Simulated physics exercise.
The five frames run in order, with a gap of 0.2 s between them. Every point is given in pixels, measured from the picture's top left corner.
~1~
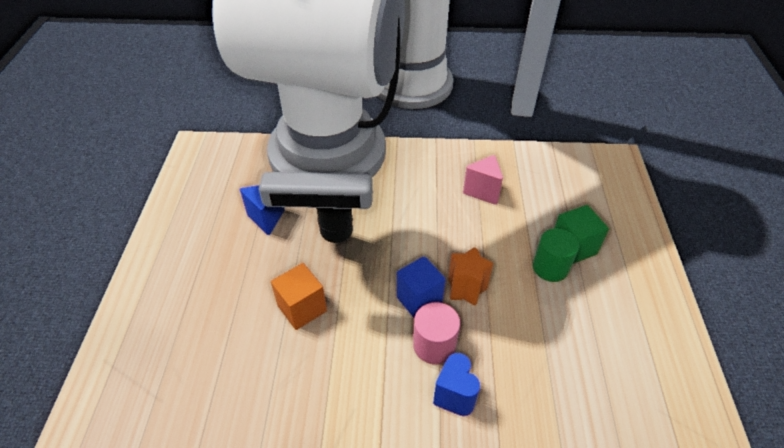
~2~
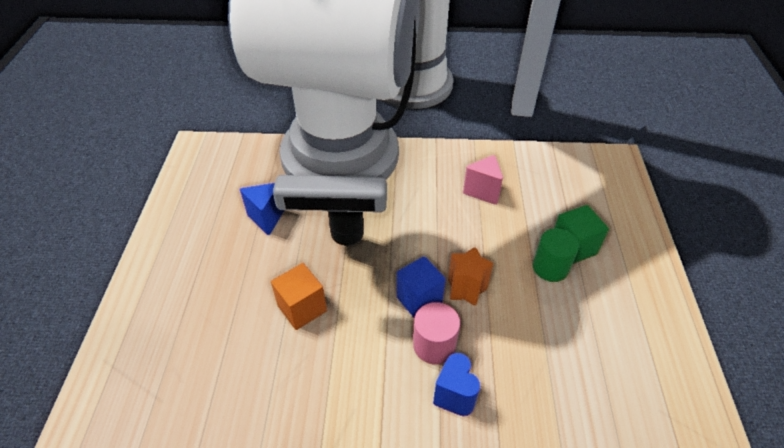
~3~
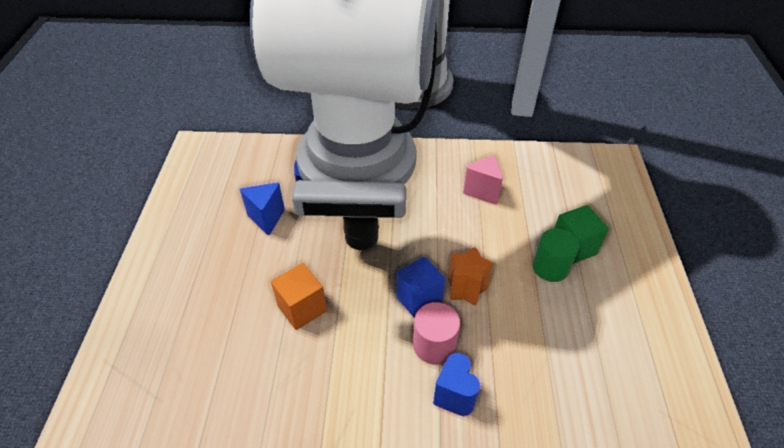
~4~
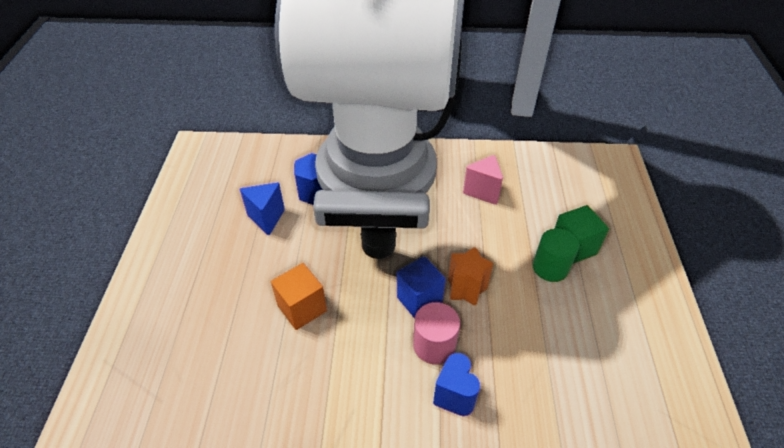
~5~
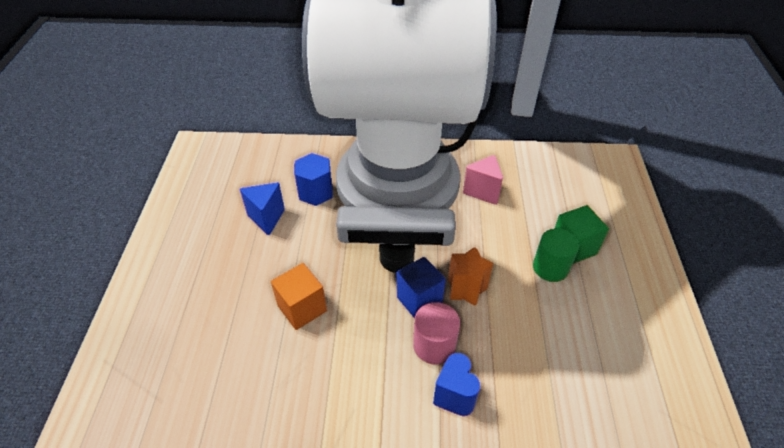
Robot arm with a black rod tip sliding rightward over a wooden table toward unmoved blue, pink, orange and green blocks.
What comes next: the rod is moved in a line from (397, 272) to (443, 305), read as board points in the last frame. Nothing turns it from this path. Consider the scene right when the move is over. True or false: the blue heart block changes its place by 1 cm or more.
The statement is true.
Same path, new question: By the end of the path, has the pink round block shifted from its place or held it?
It moves.
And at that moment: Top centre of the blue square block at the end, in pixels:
Its top centre lands on (454, 314).
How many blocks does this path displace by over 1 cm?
My count: 3 or more.
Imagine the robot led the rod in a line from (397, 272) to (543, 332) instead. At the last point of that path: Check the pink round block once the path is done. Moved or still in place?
Shifted out of place.
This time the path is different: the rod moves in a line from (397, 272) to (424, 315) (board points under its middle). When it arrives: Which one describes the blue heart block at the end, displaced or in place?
That block moves.
On the path given first. Halfway along, rod (421, 276); blue square block (435, 292), turned 25° clockwise; pink round block (439, 328).
At the end, rod (444, 293); blue square block (454, 314), turned 45° clockwise; pink round block (446, 351); blue heart block (463, 394); orange star (476, 266), turned 25° anticlockwise.
